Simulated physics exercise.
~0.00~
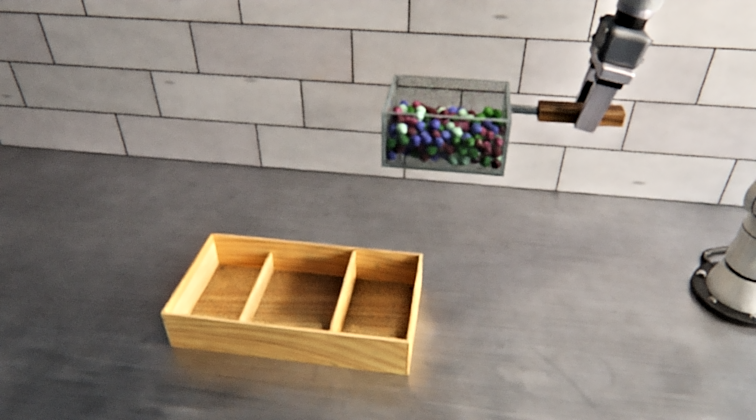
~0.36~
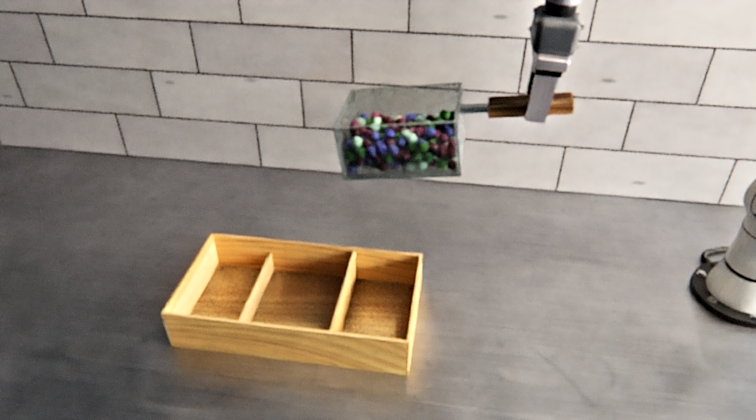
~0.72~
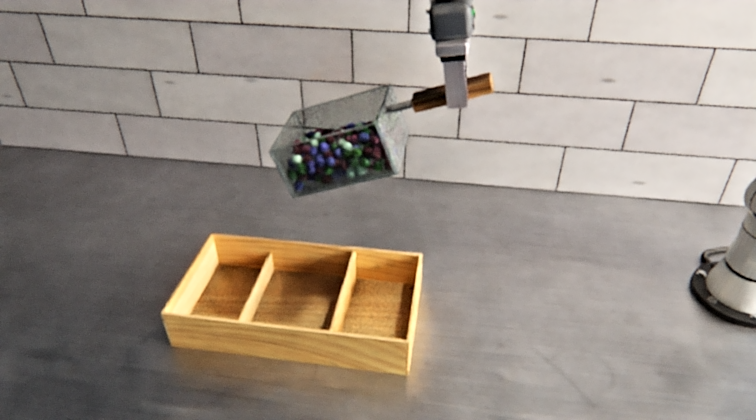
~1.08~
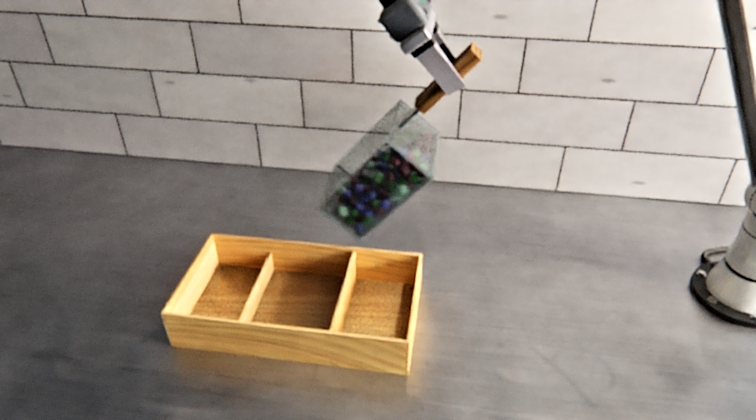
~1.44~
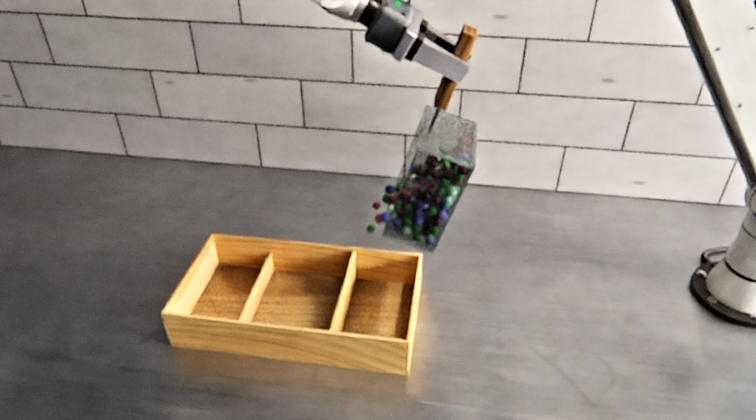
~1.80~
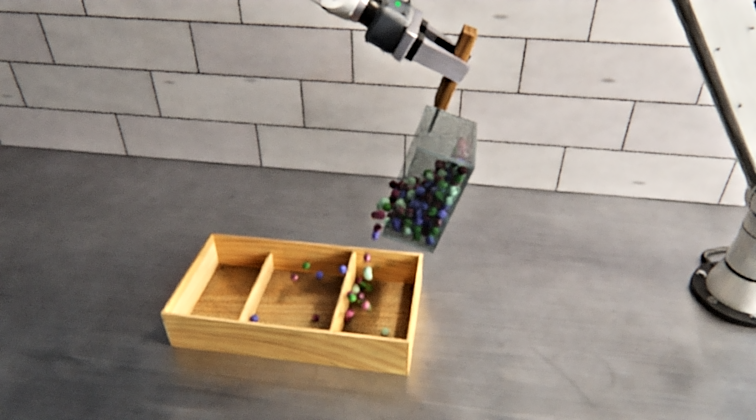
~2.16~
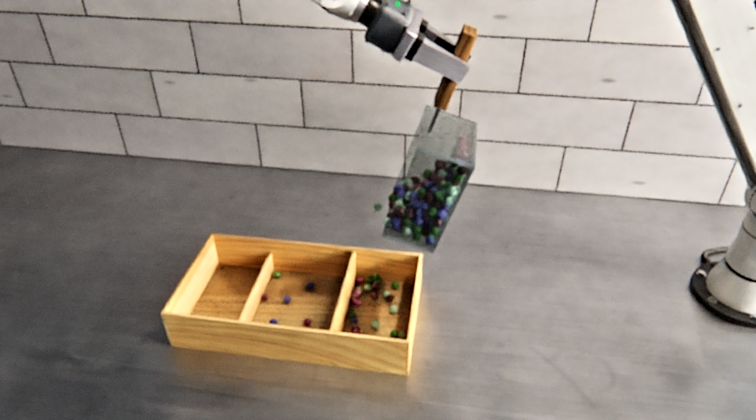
A clear, open box full of small round sweets in purple, blue, green and white hangs from a robot gripper by its wooden handle, seen from slightly above against a white brick wall. Below it, a pale wooden crate with three compartments sits on a grey table. The arm carries the box left, tipping it gradually, then swings it steeply downward above the crate's right end. Sweets spill from its lower edge, scattering into the right and middle compartments. The flow dwindles and the box stays tilted, still holding most sweets, while the left compartment looks empty.
